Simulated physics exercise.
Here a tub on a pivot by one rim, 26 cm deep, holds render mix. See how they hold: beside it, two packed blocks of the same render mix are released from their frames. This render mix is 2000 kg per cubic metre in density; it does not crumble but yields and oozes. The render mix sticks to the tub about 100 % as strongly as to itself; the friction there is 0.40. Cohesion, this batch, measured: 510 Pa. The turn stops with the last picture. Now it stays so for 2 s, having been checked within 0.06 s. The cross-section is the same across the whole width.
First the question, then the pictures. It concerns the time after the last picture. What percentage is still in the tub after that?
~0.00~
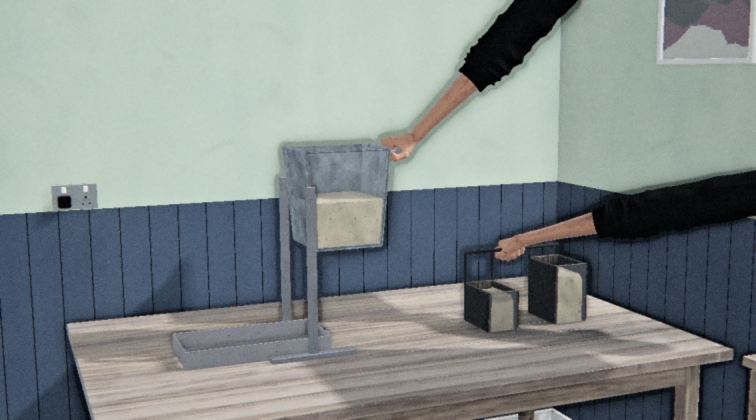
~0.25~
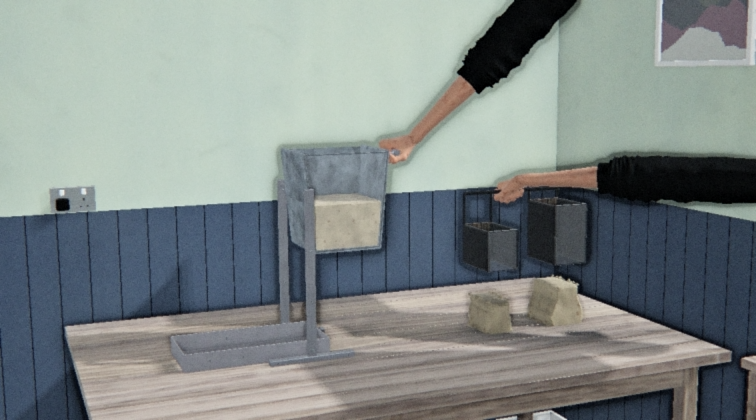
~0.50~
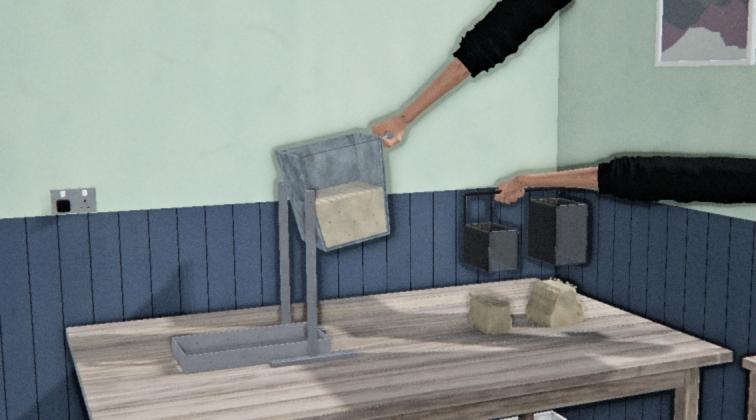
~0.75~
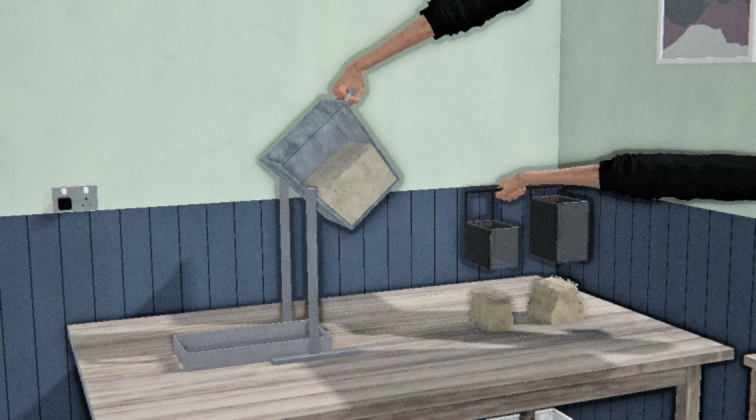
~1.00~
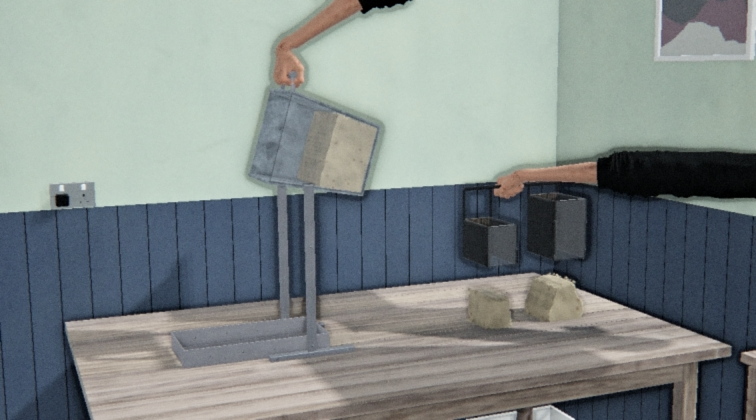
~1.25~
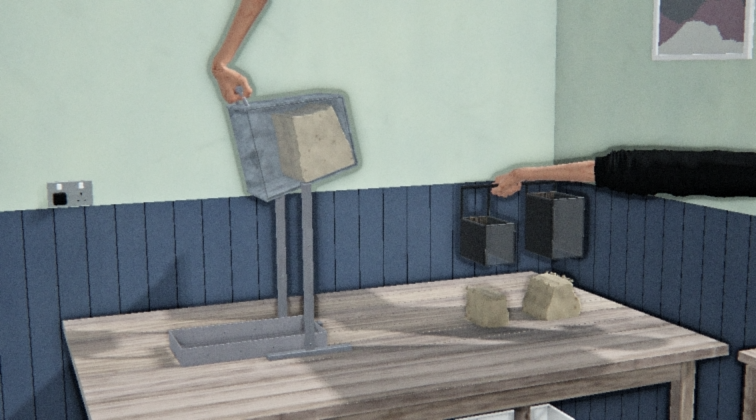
About 57 %.
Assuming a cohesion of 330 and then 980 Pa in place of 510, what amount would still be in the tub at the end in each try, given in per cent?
First try roughly 45 per cent, second try roughly 100 per cent.
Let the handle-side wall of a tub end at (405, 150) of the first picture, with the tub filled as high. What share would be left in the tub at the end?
Some 45 percent would still be in the tub at the end.
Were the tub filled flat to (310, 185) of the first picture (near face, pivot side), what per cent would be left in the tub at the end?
It would come to roughly 45 percent.
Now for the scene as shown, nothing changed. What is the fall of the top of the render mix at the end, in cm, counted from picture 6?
Roughly 12 cm.
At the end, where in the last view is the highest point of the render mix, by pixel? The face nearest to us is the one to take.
About (327, 151).
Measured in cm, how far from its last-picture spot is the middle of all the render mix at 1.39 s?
Something like 6 cm, give or take.
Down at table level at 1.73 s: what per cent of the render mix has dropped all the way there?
Near 0 per cent has got down by that time.
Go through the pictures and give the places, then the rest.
The first frame shows handle-side rim at (388, 149), tilt 0 degrees; top of the render mix at (369, 200); blocks stand 9.8 cm, 15 cm (left to right).
The second frame shows handle-side rim at (386, 151), tilt 0 degrees; top of the render mix at (367, 202); blocks stand 9.7 cm, 13 cm (left to right).
The third frame shows handle-side rim at (379, 138), tilt 10 degrees; top of the render mix at (379, 189); blocks stand 9.7 cm, 12 cm (left to right).
The fourth frame shows handle-side rim at (343, 103), tilt 42 degrees; top of the render mix at (370, 147); blocks stand 9.7 cm, 12 cm (left to right).
The fifth frame shows handle-side rim at (291, 94), tilt 74 degrees; top of the render mix at (341, 115); blocks stand 9.7 cm, 12 cm (left to right).
The sixth frame shows handle-side rim at (246, 112), tilt 102 degrees; top of the render mix at (333, 107); blocks stand 9.7 cm, 12 cm (left to right).
After 1.39 s, the tub is at 102 degrees and holds 100 %.
After 1.56 s, the tub is at 102 degrees and holds 77 %.
After 1.73 s, the tub is at 102 degrees and holds 64 %.
After 1.90 s, the tub is at 102 degrees and holds 57 %.
After 3.25 s, at the end, the tub is at 102 degrees and holds 57 %.
